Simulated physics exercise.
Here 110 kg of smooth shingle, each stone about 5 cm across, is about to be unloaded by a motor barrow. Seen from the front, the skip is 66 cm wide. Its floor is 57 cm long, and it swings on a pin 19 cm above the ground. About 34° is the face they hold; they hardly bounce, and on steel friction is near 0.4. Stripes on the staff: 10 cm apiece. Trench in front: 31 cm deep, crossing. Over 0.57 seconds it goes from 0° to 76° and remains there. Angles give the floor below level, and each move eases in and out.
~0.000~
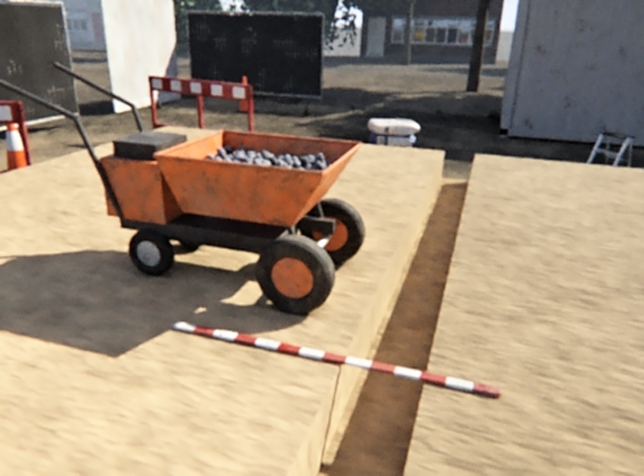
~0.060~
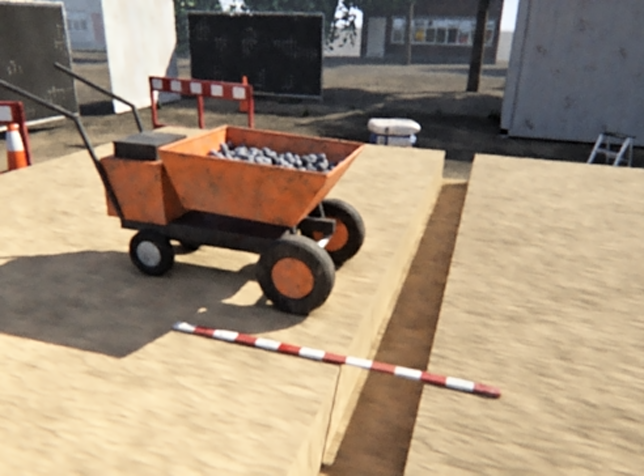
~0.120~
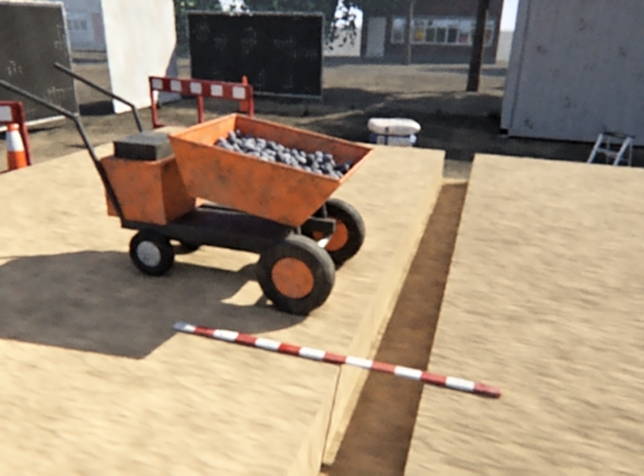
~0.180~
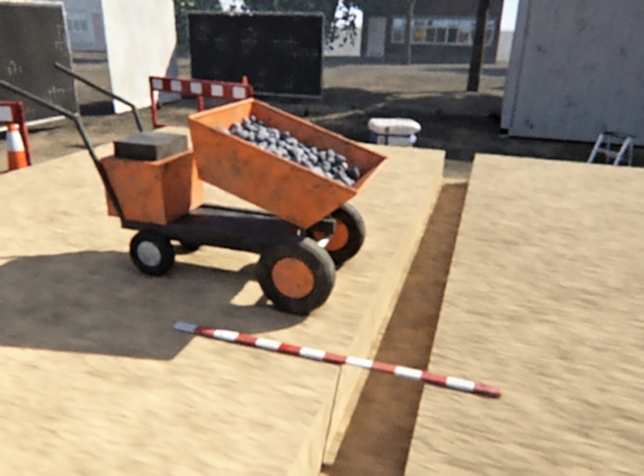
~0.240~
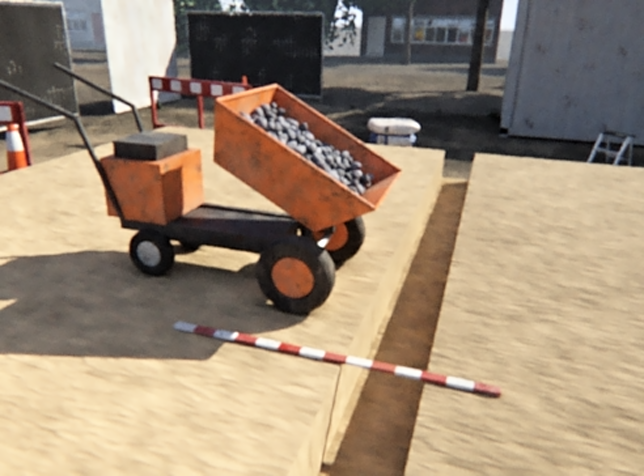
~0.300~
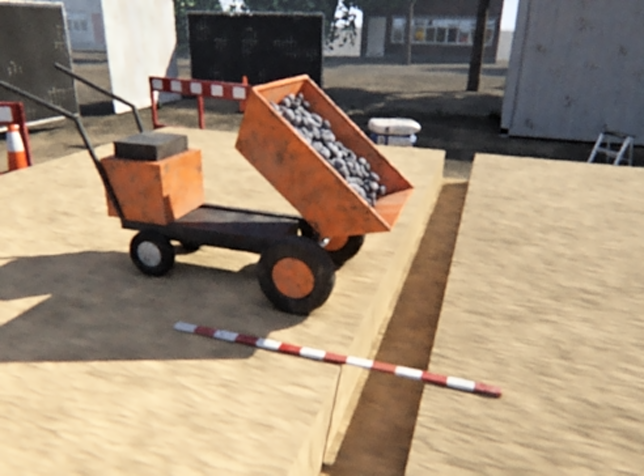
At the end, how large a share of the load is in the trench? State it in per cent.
A share of about 24 per cent.
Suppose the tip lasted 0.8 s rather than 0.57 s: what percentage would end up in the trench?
I'd put it at roughly 35 per cent.
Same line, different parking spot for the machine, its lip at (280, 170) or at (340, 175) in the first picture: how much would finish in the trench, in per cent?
That gives roughly 65 per cent and roughly 10 per cent.
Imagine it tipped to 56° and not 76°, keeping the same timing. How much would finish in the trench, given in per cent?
It would be near 15 per cent.
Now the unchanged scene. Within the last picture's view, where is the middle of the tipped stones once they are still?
Around (502, 312).
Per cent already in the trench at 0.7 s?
I'd put it near 5 per cent.
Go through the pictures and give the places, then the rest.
The first picture shows lip at (323, 174), floor tilted 0°, highest stones at (279, 159).
The second picture shows lip at (328, 176), floor tilted 2°, highest stones at (259, 155); the stones move at 0.5 m/s on average.
In the third picture, the skip is at 9°, its lip at (340, 182); the top of the load is at (238, 142); the stones move at 1.0 m/s on average.
In the fourth picture, the skip is at 18°, its lip at (357, 193); the top of the load is at (247, 126); the stones move at 1.5 m/s on average.
In the fifth picture, the skip is at 29°, its lip at (375, 210); the top of the load is at (268, 112); the stones move at 1.7 m/s on average.
The sixth picture shows lip at (390, 230), floor tilted 41°, highest stones at (291, 104); the stones move at 1.8 m/s on average.
After 0.4 s the floor is at 65°; 100 % in the skip; the foremost stones are at (399, 240).
After 0.7 s the floor is at 76°; 64 % in the skip, 6 % in the trench, 30 % past the trench; the foremost stones are at (492, 318).
After 1.0 s the floor is at 76°; 8 % in the skip, 15 % in the trench, 77 % past the trench; the foremost stones are past the picture's edge.
After 3.0 s the floor is at 76°; 0 % in the skip, 24 % in the trench, 76 % past the trench; the foremost stones are past the picture's edge.
